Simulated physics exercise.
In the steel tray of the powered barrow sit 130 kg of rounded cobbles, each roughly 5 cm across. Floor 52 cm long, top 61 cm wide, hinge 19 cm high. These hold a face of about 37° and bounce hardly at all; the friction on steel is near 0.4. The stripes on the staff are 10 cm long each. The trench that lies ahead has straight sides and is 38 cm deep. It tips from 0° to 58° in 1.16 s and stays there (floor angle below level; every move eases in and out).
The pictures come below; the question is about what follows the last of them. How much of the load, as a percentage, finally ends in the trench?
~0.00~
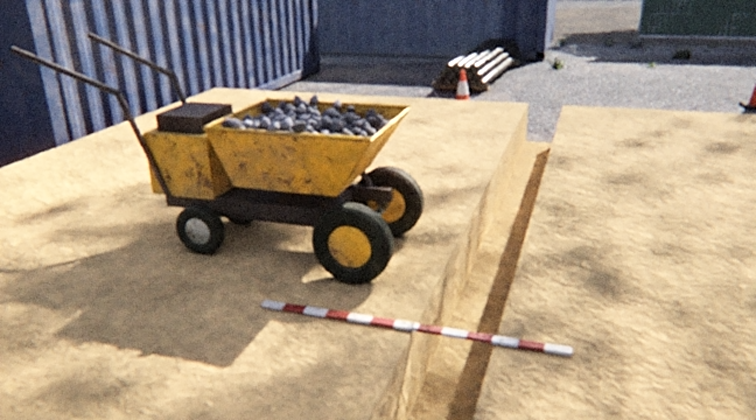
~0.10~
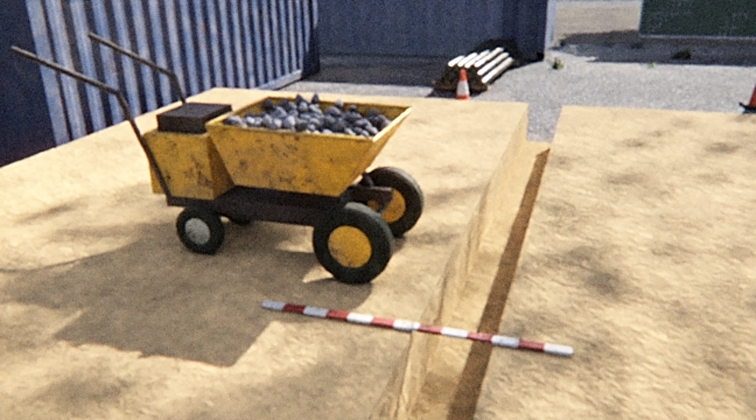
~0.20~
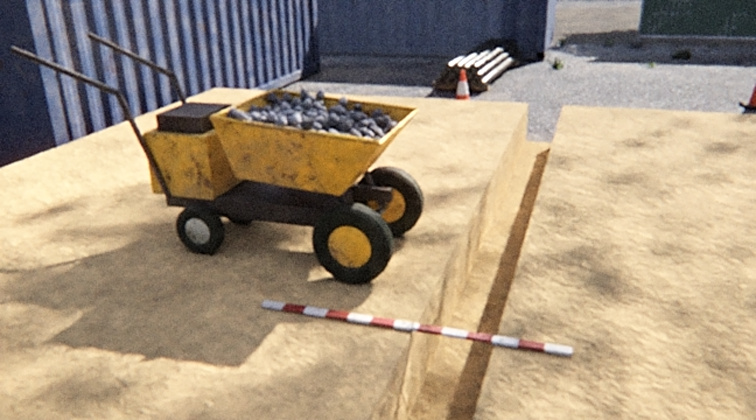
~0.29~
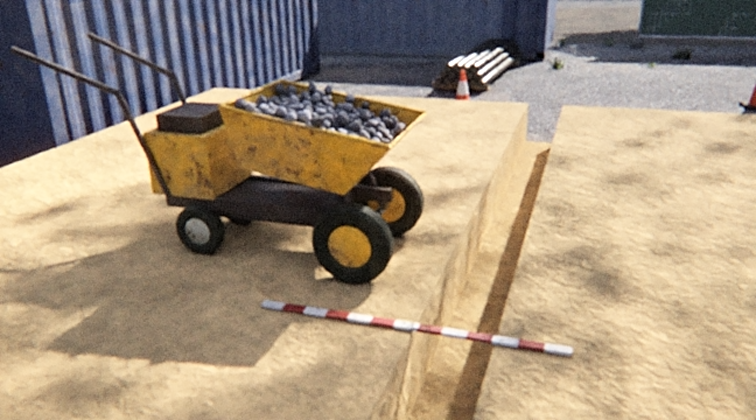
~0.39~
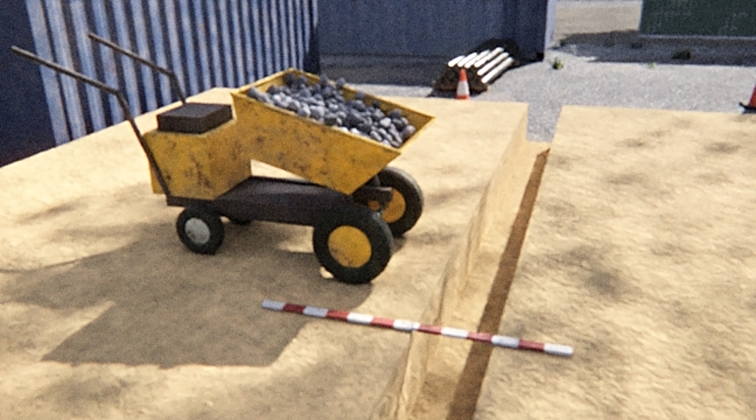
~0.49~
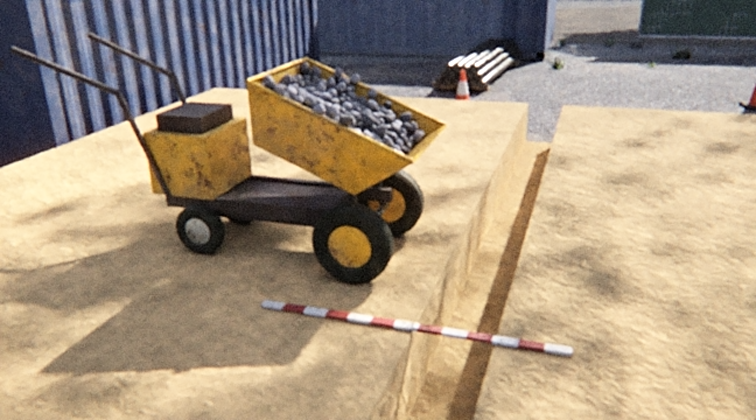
I would put it at about 34 per cent.
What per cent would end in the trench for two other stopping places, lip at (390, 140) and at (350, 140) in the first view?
20 %, then 45 %.
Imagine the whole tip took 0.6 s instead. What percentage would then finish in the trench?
My guess is near 25 percent.
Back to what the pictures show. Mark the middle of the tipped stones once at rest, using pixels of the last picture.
Roughly at (500, 327).
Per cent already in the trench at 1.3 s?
Some 10 per cent of the load by that point.
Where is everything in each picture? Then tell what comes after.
In the first frame, the tray is at 0°, its lip at (371, 140); the top of the load is at (306, 107).
In the second frame, lip at (373, 141), floor tilted 1°, highest stones at (307, 106); the stones move at 0.2 m/s on average.
In the third frame, the tray is at 4°, its lip at (380, 143); the top of the load is at (300, 100); the stones move at 0.4 m/s on average.
In the fourth frame, lip at (389, 147), floor tilted 9°, highest stones at (305, 94); the stones move at 0.5 m/s on average.
In the fifth frame, lip at (401, 153), floor tilted 15°, highest stones at (306, 86); the stones move at 0.6 m/s on average.
In the sixth frame, lip at (413, 162), floor tilted 22°, highest stones at (307, 76); the stones move at 0.7 m/s on average.
After 0.9 s the floor is at 49°; 100 % in the tray; the foremost stones are at (442, 176).
After 1.3 s the floor is at 58°; 86 % in the tray, 10 % in the trench, 4 % past the trench; the foremost stones are at (537, 269).
After 1.6 s the floor is at 58°; 62 % in the tray, 18 % in the trench, 20 % past the trench; the foremost stones are at (632, 276).
After 3.6 s the floor is at 58°; 44 % in the tray, 34 % in the trench, 21 % past the trench; the foremost stones are at (718, 289).
